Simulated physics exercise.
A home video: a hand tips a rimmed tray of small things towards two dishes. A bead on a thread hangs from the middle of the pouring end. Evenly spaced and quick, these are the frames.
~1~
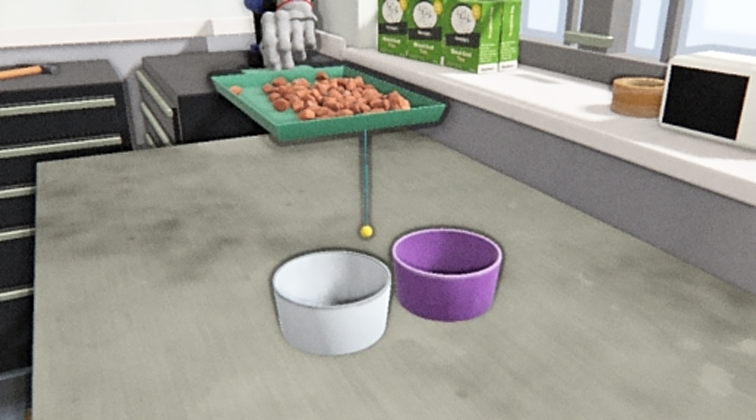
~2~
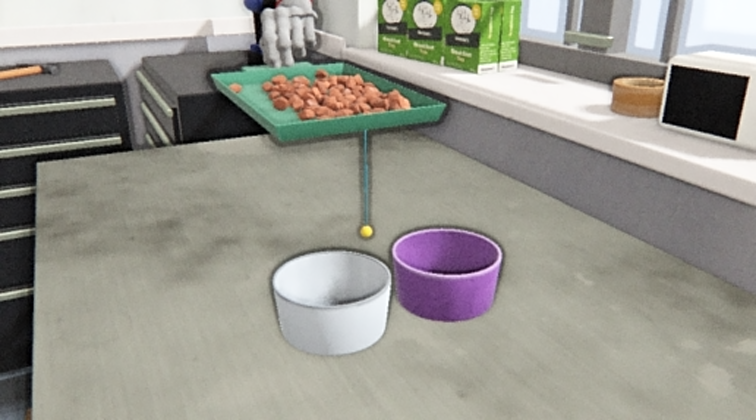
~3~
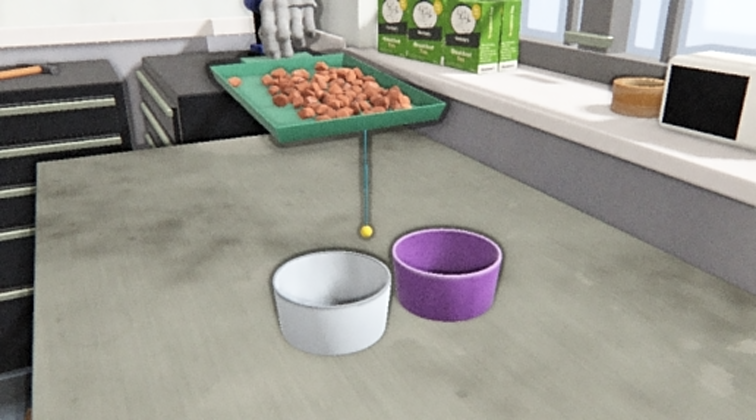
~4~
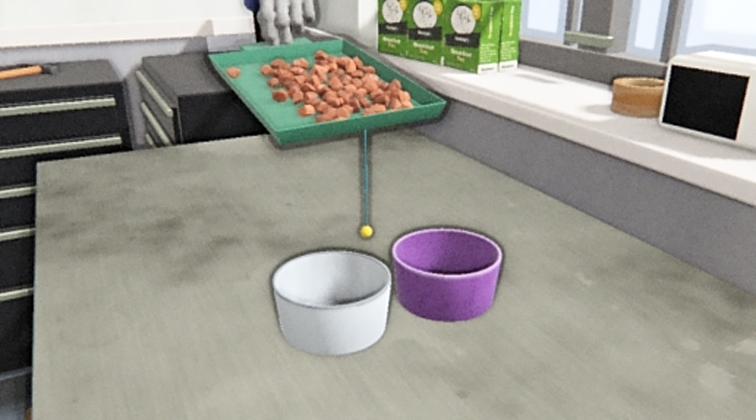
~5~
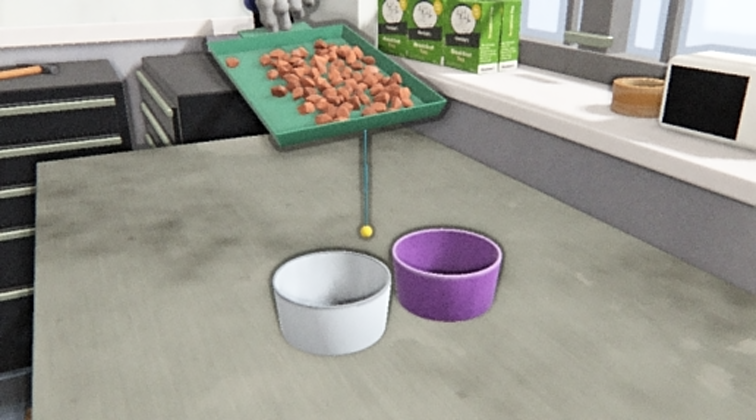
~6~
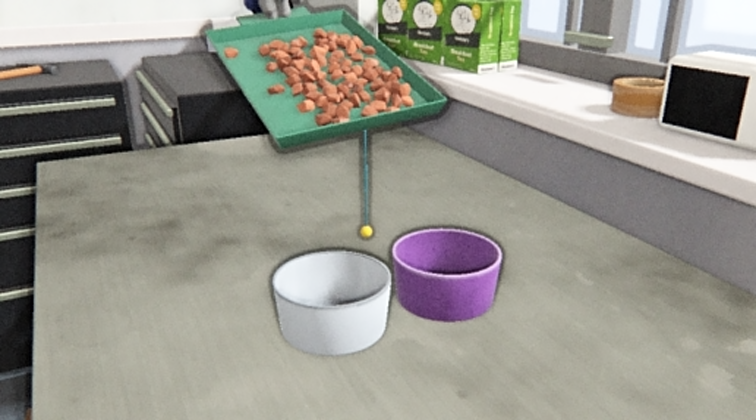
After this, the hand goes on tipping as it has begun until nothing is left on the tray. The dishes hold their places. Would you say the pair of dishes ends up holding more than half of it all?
The dishes will manage to catch most of it.
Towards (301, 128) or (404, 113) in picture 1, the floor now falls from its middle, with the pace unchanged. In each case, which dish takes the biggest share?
The left-side dish first and The right-side dish second.
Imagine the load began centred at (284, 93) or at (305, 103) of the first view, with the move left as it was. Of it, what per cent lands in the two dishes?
Shares: 70 % for the first, 80 % for the second.
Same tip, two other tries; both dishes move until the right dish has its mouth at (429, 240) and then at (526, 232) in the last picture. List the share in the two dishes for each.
About 70% on the first try and 10% on the second.
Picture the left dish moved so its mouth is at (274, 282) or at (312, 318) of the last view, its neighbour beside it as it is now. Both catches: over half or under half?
The pair would catch the greater share the first time and the lesser share the second time.
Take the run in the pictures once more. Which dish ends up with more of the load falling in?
The one in question is the left-side one.
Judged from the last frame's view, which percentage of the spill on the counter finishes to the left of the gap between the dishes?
Around 80 %.
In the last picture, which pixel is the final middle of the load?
Resting centre, last picture - approx. (324, 320).
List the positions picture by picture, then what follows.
The first picture shows corners of the pouring end at (280, 123) and (438, 104), level; middle of the load at (336, 100), bits of crushed brick; left dish at (356, 326); right dish at (475, 294); bead on its thread at (366, 232).
The second picture shows corners of the pouring end at (280, 124) and (438, 104), level; middle of the load at (336, 98).
The third picture shows corners of the pouring end at (280, 125) and (438, 103), tipped barely, lowest at the left corner; middle of the load at (336, 94).
The fourth picture shows corners of the pouring end at (280, 128) and (439, 101), tipped a little, lowest at the left corner; middle of the load at (336, 88).
The fifth picture shows corners of the pouring end at (280, 131) and (439, 100), tipped a little, lowest at the left corner; middle of the load at (336, 81).
The sixth picture shows corners of the pouring end at (280, 133) and (439, 98), tipped clearly, lowest at the left corner; middle of the load at (336, 75); left dish at (356, 326); right dish at (475, 294).
Soon, tray tipped steeply; nearly all on the tray; a stray few in the air.
A while on, tray tipped right over; a small part on the tray; about two thirds in the left dish; a small part in the right dish; about a quarter outside both; a small part in the air.
Towards the end, tray tipped past a quarter turn; about two thirds in the left dish; a small part in the right dish; about a quarter outside both.
Finally, tray tipped past a quarter turn; about two thirds in the left dish; a small part in the right dish; about a quarter outside both.
